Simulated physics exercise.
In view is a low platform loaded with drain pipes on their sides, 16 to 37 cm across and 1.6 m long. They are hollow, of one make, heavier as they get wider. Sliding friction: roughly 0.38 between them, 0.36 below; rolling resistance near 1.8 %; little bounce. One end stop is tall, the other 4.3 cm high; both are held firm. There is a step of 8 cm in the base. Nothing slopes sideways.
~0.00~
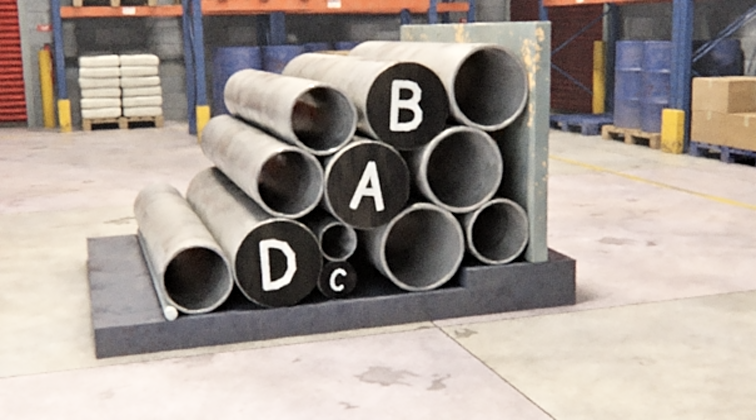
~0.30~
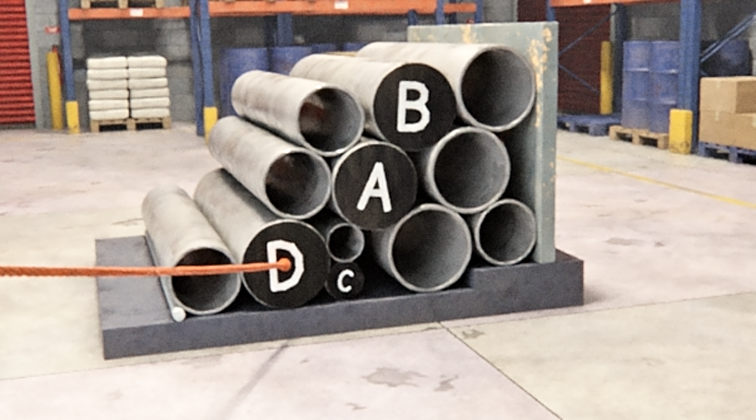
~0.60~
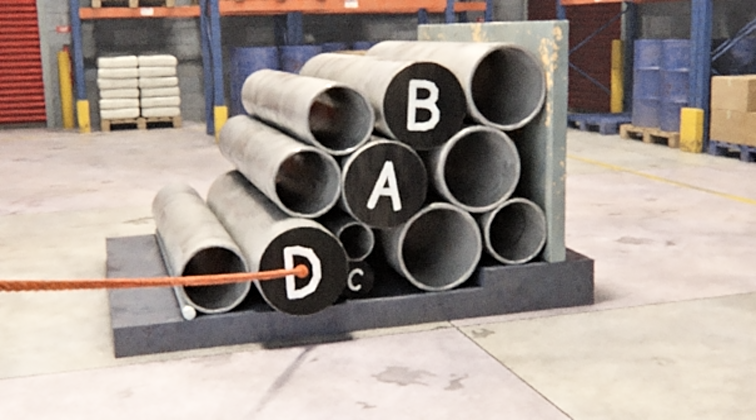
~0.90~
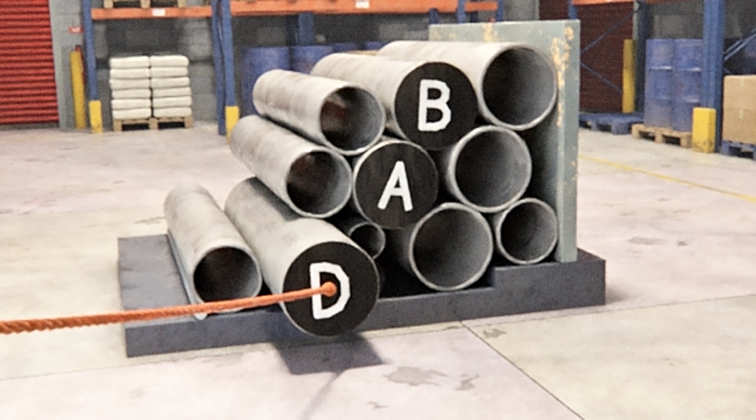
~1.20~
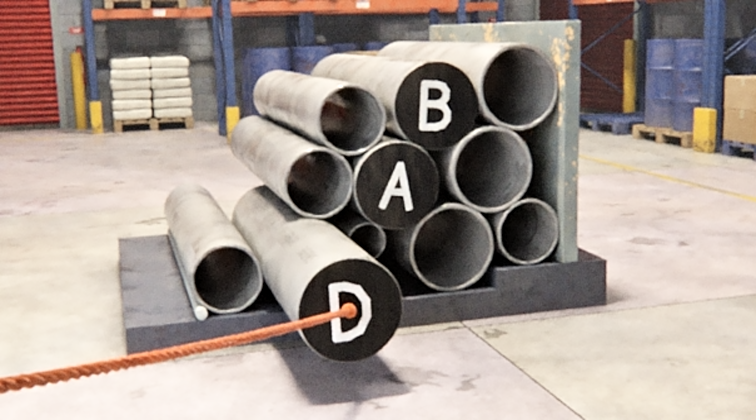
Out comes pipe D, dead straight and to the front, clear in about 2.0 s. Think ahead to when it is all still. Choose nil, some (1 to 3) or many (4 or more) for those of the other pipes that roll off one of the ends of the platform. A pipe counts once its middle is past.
Nil.
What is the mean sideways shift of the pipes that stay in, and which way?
About 5 cm to the left.
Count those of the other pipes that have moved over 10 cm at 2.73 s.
3 by then.
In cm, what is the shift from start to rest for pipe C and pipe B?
Pipe C: 10, pipe B: 5.
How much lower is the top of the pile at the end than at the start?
Some 0 cm lower.
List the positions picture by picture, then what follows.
In the first frame, 12 pipes, 5 on the base, highest (491, 88); D (279, 264), C (338, 280), A (368, 186), B (407, 106); left round bar (4.3 cm) (171, 309); right wall (1.0 m) (542, 121).
In the second frame, pipe D has not moved yet, at (286, 265); the rest still.
In the third frame, pipe D is 13 cm out, at (303, 271); the rest still.
In the fourth frame, pipe D is 41 cm out, at (331, 289); the rest still.
In the fifth frame, pipe D is 68 cm out, at (351, 310); the rest still.
After 2.42 s, 1 now displaced over 10 cm; not one off the ends of the platform; the one last seen at (352, 120) 5 cm left and 4 cm down.
After 2.56 s, 2 now displaced over 10 cm; not one off the ends of the platform; the one last seen at (352, 120) 15 cm left and 17 cm down.
After 2.73 s, 3 now displaced over 10 cm; not one off the ends of the platform; the one last seen at (352, 120) 18 cm left and 25 cm down.
All still by 3.4 s, 3 moved over 10 cm; not one off the ends of the platform; the one last seen at (352, 120) 18 cm left and 26 cm down; top of the pile 1.1 m high, from 1.1 m.
